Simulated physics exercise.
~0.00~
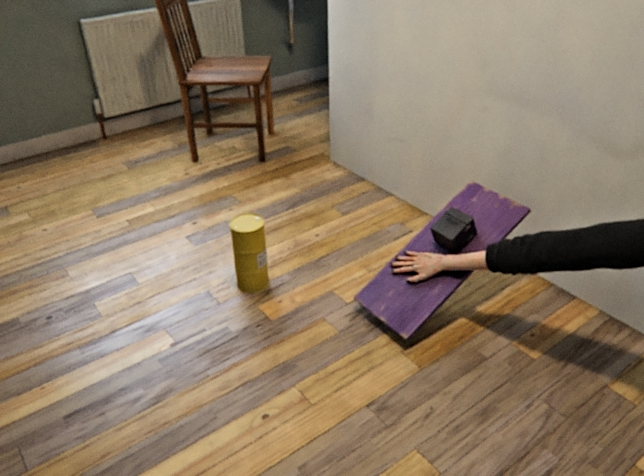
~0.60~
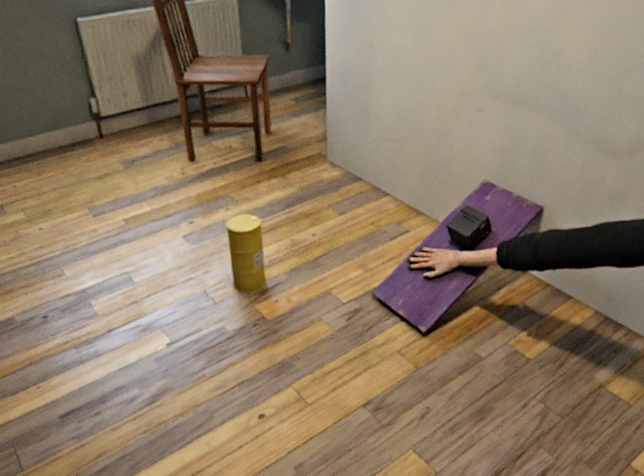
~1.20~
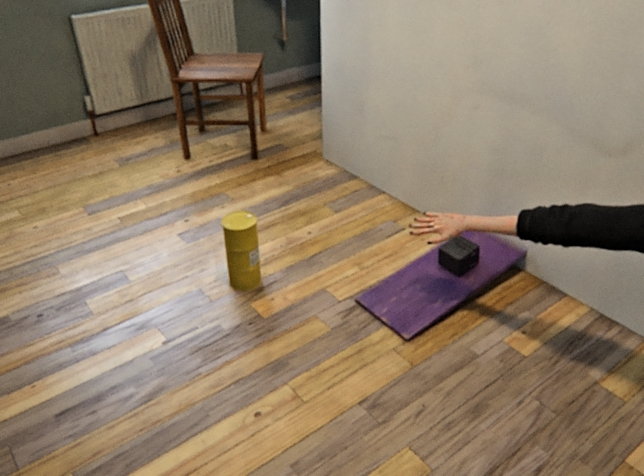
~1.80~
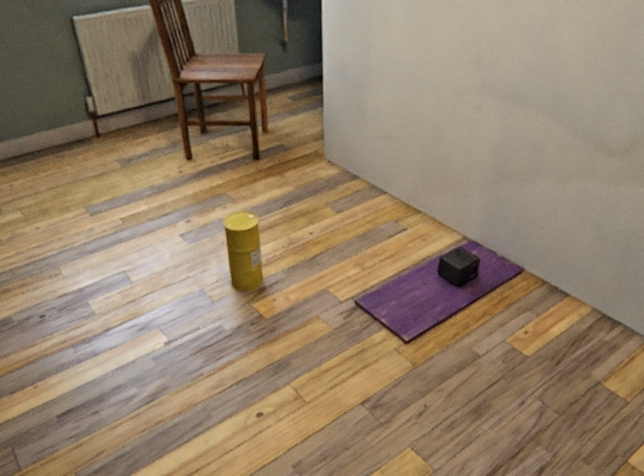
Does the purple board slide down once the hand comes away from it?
Yes, the purple board slides down and ends up lying on the floor with the dark block still on it.
